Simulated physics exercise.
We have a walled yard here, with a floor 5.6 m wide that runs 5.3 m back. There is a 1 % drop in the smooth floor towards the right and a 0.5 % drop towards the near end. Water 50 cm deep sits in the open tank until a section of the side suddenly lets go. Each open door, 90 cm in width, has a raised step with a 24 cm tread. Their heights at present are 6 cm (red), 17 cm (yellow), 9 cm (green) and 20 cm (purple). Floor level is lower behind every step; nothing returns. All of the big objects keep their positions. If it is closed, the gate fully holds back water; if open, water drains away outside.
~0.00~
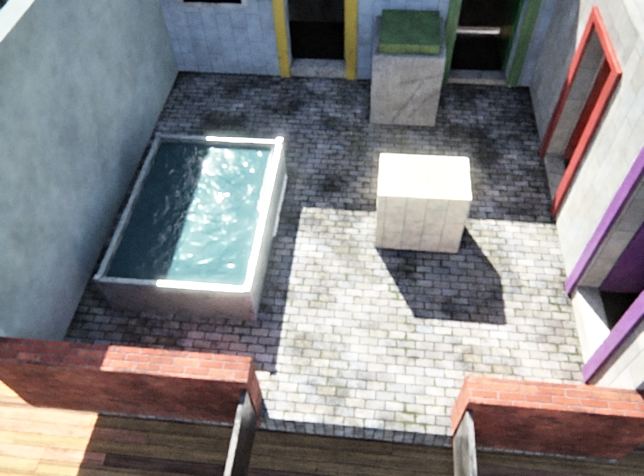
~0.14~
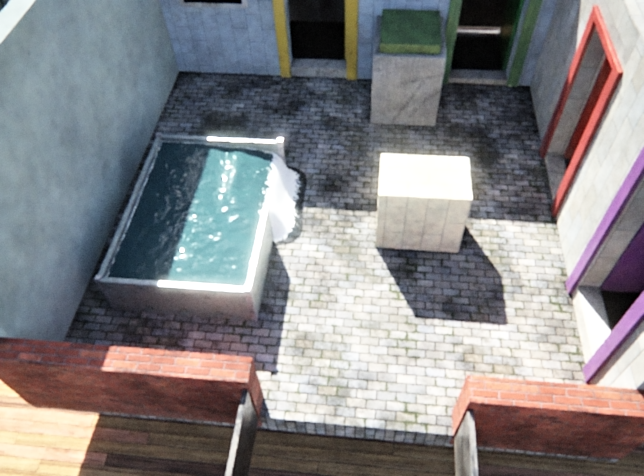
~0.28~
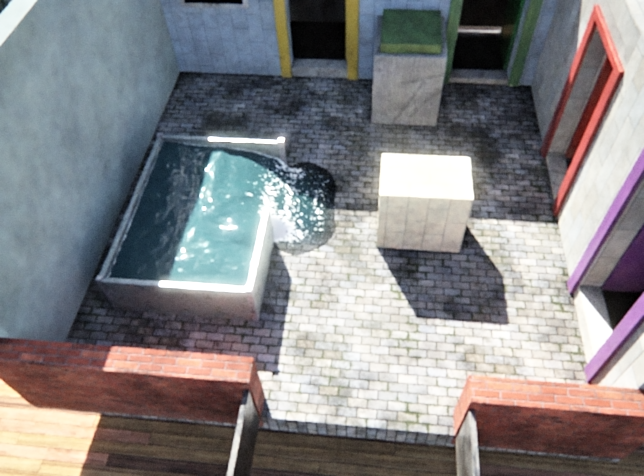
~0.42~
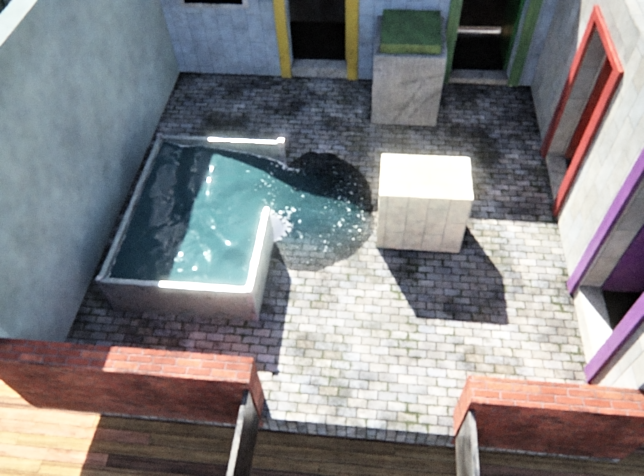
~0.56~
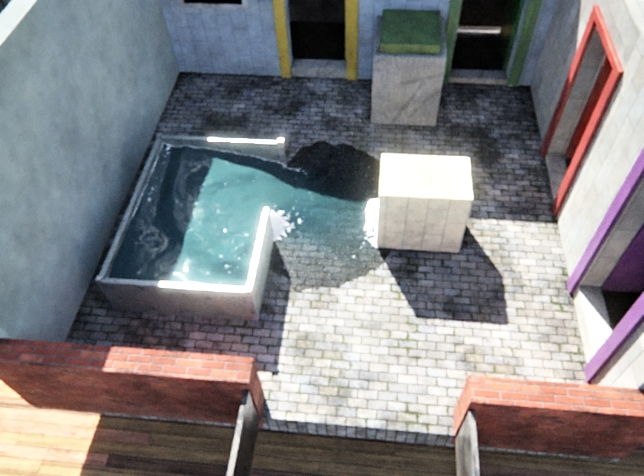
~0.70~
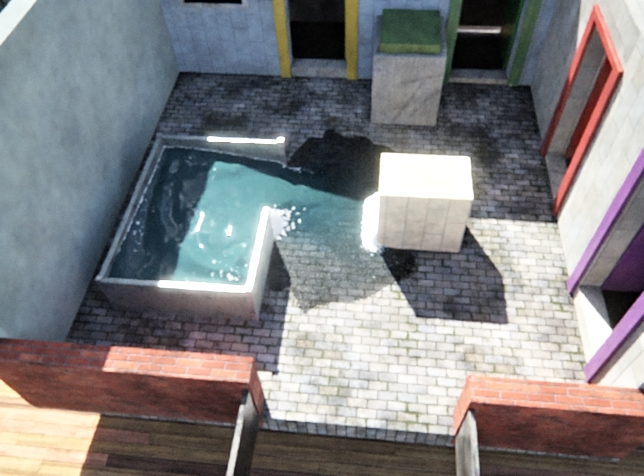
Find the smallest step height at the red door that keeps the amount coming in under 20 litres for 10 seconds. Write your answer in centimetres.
The smallest height is roughly 13.5 cm.
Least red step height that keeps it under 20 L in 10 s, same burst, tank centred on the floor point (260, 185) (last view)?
Some 23 cm.
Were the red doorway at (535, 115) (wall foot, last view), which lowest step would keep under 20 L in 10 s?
Close to 17 cm at the least.
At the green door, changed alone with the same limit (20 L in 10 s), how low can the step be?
The green door needs around 10.0 cm.
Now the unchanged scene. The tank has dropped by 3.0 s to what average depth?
Average depth: Approx. 22 cm.
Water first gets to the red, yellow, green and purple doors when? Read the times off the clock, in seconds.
Door red: 1.3 seconds; door yellow: 2.6 seconds; door green: 2.4 seconds; door purple: 2.6 seconds.
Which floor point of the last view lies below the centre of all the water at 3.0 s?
(328, 209), roughly.
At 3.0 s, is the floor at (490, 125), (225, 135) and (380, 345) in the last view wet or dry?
1: Awash; 2: Unwetted; 3: Awash.
After 1.4 s water covers 25 % of the floor, deepest (34 cm) near (371, 212); 2 cm at the red door, 0 litres in over its 6 cm step.
After 3.0 s water covers 55 % of the floor, deepest (26 cm) near (532, 95); 14 cm at the red door, 64 litres in over its 6 cm step.
After 10.0 s water covers 90 % of the floor, deepest (10 cm) near (599, 423); 7 cm at the red door, 225 litres in over its 6 cm step.
At the red door as built, the water arrived by 1.3 s and peaked near 15 cm at 3.2 s.
Run again over the same 10 s with other heights there, 29 litres in over 12.5 cm, 11 litres over 14.5 cm. The limit of 20 litres is kept from about 13.5 cm up.
